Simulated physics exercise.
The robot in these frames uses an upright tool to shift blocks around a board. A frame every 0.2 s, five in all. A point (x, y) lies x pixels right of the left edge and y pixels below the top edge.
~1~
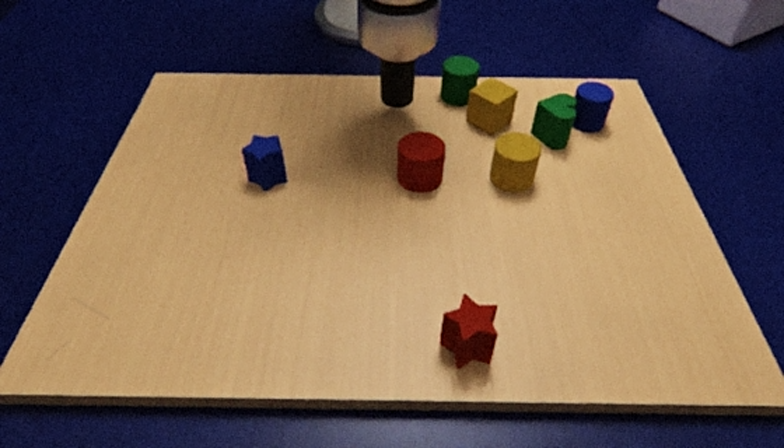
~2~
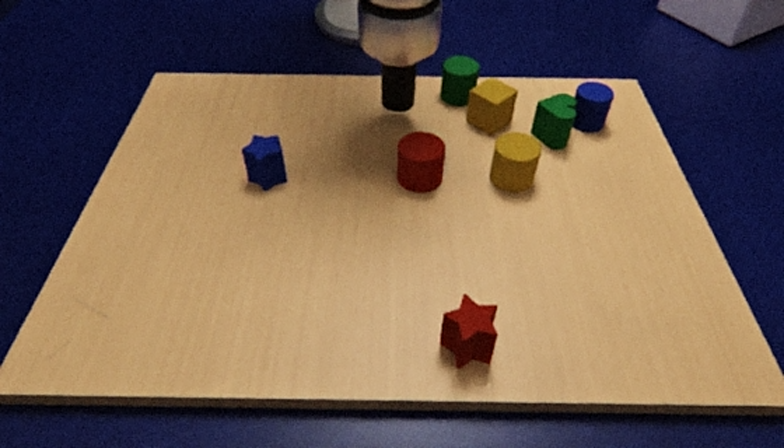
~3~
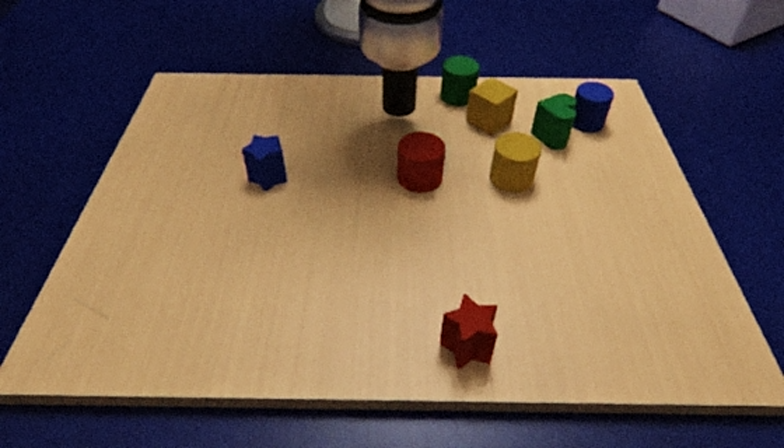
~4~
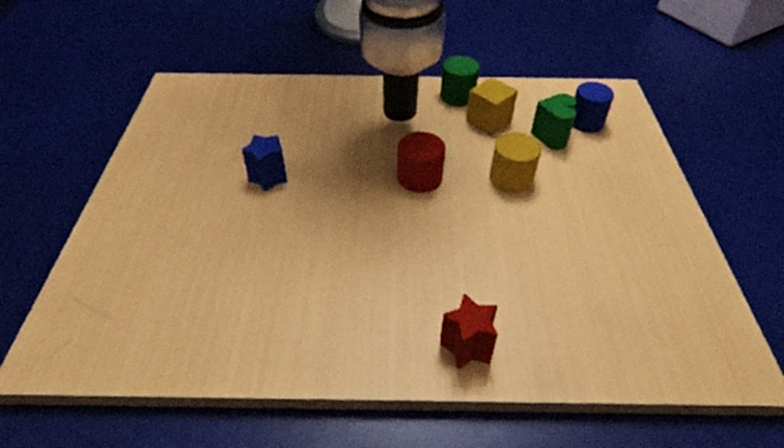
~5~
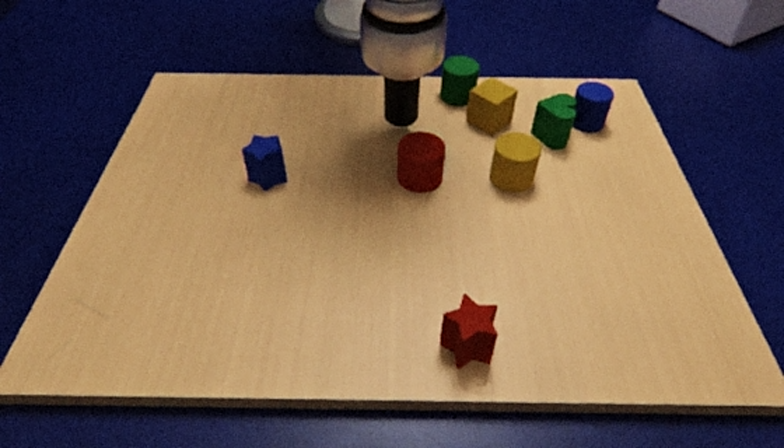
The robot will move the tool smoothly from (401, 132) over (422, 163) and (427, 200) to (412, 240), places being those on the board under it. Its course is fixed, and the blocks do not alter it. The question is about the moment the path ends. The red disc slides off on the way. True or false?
This is false.
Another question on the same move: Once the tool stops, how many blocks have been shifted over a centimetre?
I expect one block to move.
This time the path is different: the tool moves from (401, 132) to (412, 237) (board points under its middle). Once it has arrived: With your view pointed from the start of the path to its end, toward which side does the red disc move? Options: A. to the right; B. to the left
My answer is option B.
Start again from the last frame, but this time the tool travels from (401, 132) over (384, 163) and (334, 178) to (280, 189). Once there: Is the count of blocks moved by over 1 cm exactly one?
Yes.
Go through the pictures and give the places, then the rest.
In the first picture, tip of the tool at (397, 99), middles of tops, red disc at (422, 145), yellow disc at (518, 146).
In the second picture, tool at (398, 103), nothing pushed.
In the third picture, tool at (399, 107), nothing pushed.
In the fourth picture, tool at (400, 112), nothing pushed.
In the fifth picture, tool at (401, 117), red disc at (422, 145), yellow disc at (518, 146).
What follows on the original path. One third of the way, tool at (423, 147); red disc at (426, 159).
Two thirds of the way, tool at (428, 184); red disc at (428, 200).
At the end, tool at (413, 224); red disc at (423, 244); yellow disc unmoved.
